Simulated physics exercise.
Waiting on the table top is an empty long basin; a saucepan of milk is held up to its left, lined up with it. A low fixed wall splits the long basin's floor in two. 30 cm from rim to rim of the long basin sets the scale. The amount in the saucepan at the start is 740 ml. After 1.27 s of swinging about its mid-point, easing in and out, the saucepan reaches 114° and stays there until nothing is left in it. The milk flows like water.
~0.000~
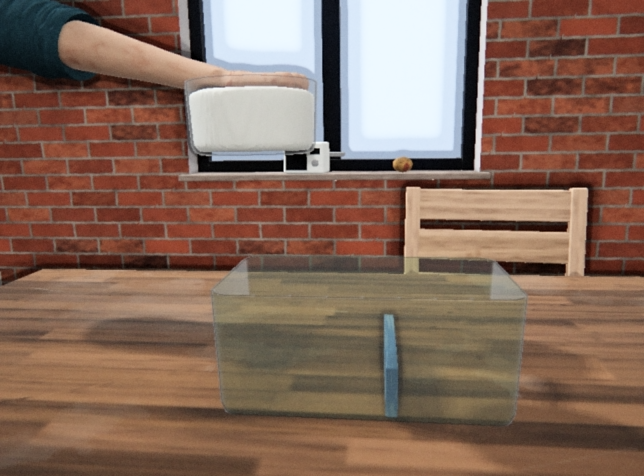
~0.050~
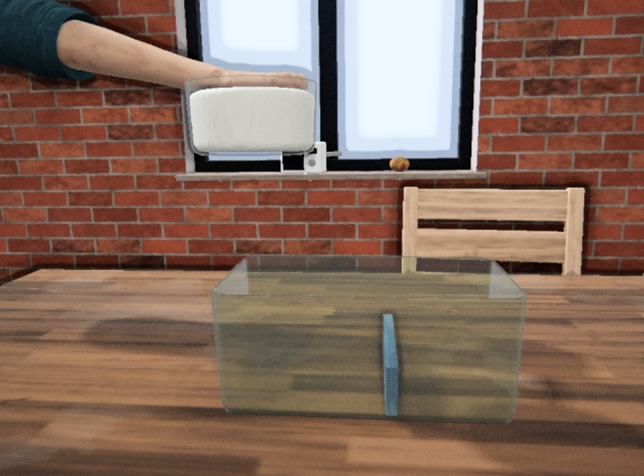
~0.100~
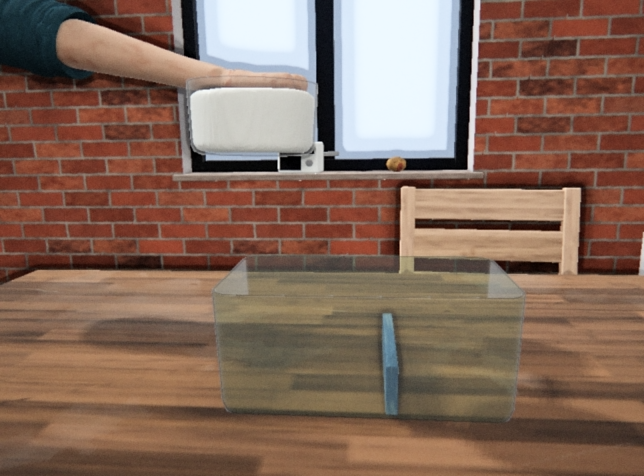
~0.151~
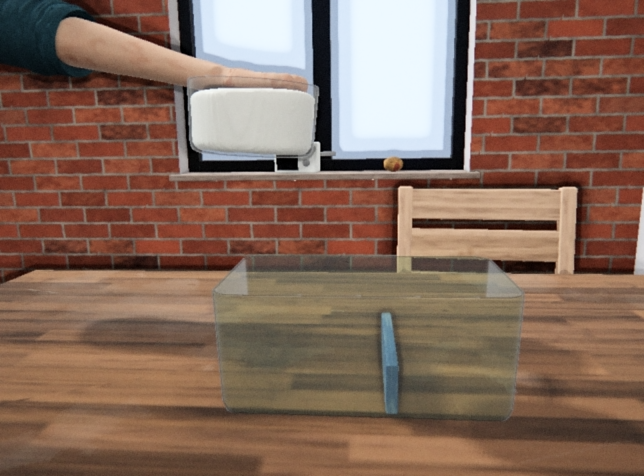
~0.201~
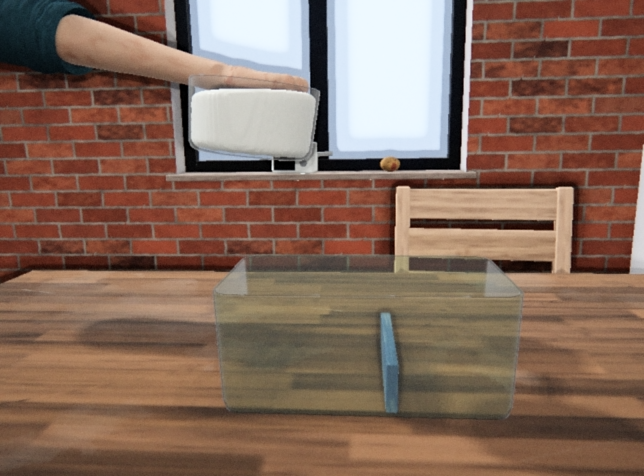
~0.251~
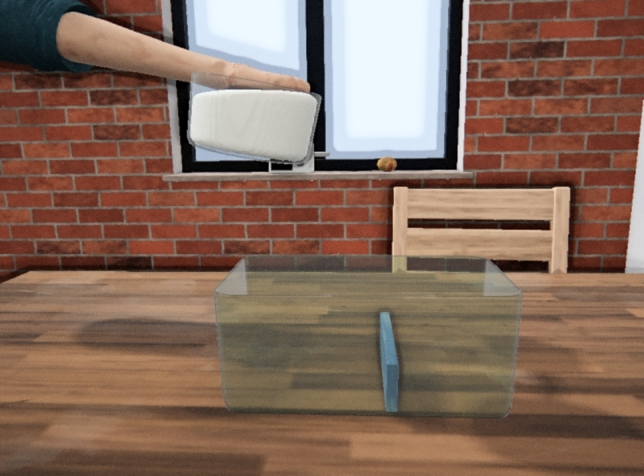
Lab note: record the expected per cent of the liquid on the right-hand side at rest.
Expected right-hand share: 51 per cent.
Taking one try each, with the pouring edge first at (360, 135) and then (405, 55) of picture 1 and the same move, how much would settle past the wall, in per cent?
In order, 75 and 80 per cent.
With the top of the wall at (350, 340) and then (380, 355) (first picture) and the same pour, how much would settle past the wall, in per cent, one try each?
Try 1: 80 %; try 2: 60 %.
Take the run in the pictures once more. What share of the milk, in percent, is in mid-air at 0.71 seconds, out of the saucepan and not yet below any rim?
Near 34 per cent of it all.
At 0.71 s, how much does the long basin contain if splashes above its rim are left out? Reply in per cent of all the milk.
Close to 14 in a hundred.
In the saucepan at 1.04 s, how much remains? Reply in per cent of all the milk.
7 in a hundred, give or take.
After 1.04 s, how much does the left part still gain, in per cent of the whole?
I'd put it at some 16 percent.
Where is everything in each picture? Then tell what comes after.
Tilt 0°; pouring edge (315, 83); surface from (195, 97) to (314, 94); the long basin's rim runs from (230, 274) to (509, 278); the wall's top is at (390, 339), in the first picture.
Tilt 0°; pouring edge (315, 84); surface from (196, 97) to (314, 94), in the second picture.
Tilt 2°; pouring edge (316, 86); surface from (196, 97) to (314, 95), in the third picture.
Tilt 4°; pouring edge (317, 89); surface from (197, 97) to (315, 97), in the fourth picture.
Tilt 7°; pouring edge (318, 93); surface from (198, 98) to (316, 96), in the fifth picture.
Tilt 11°; pouring edge (319, 99); surface from (198, 99) to (318, 98), in the sixth picture.
After 0.71 s the tilt is 67° and 52 per cent is still to pour, 6 is left of the wall and 8 right of it.
After 1.04 s the tilt is 105° and 7 per cent is still to pour, 33 is left of the wall and 50 right of it.
After 1.39 s the tilt is 114° and 0 per cent is still to pour, 48 is left of the wall and 50 right of it.
After 1.77 s the tilt is 114° and 0 per cent is still to pour, 48 is left of the wall and 51 right of it.
In the end 48 per cent lies left of the wall, 51 right of it and 1 outside.
